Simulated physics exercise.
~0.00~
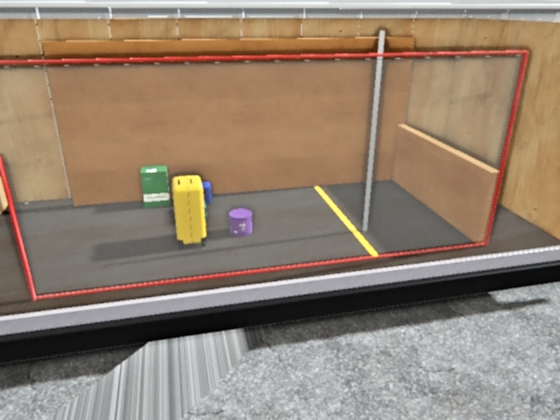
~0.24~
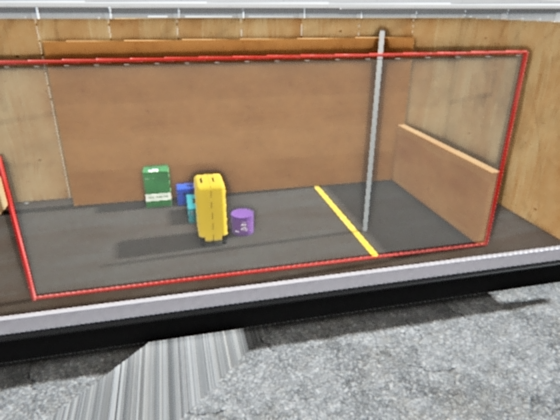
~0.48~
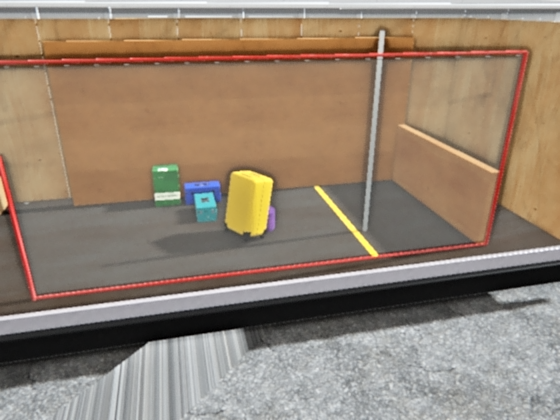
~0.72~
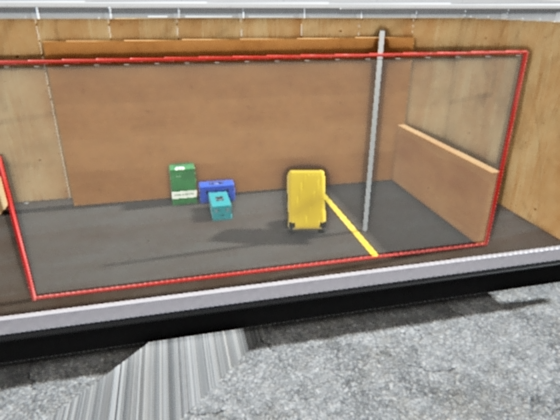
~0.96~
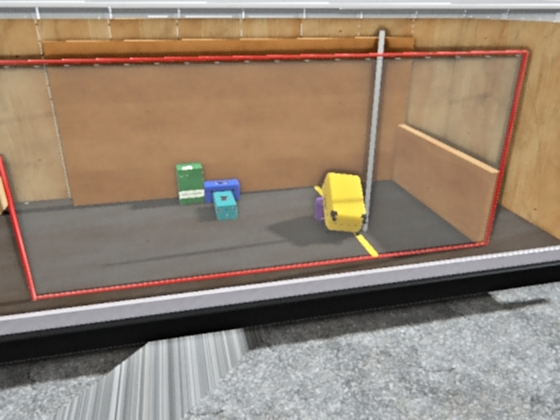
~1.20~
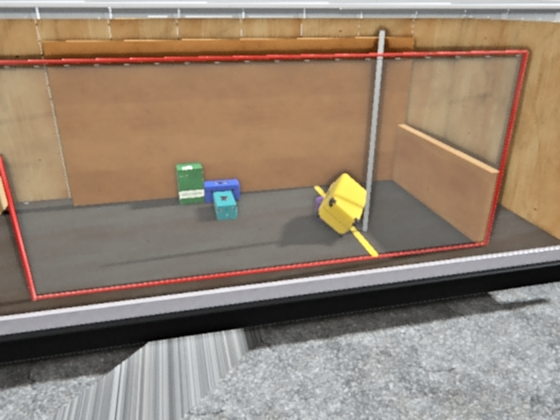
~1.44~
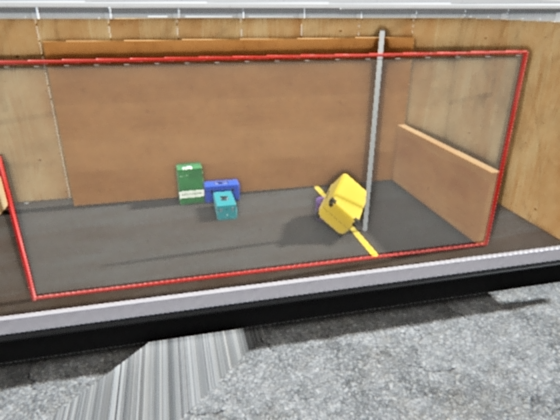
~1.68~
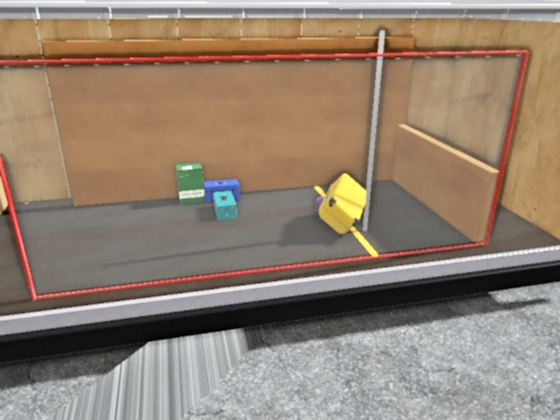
The clip opens on a cargo bay outlined in red, where a yellow wheeled case stands upright beside a purple bucket, with a green pack and a blue toolbox behind it. The case slides right first, revealing a teal toolbox. Soon the other items drift right too, the case leaning as it moves in front of the bucket and hides it. The case travels farthest, reaching the yellow line near the pole and tipping onto its side. It rocks slightly, then everything rests, with the bucket partly hidden behind it, short of the line, and the toolboxes and upright green pack well left.
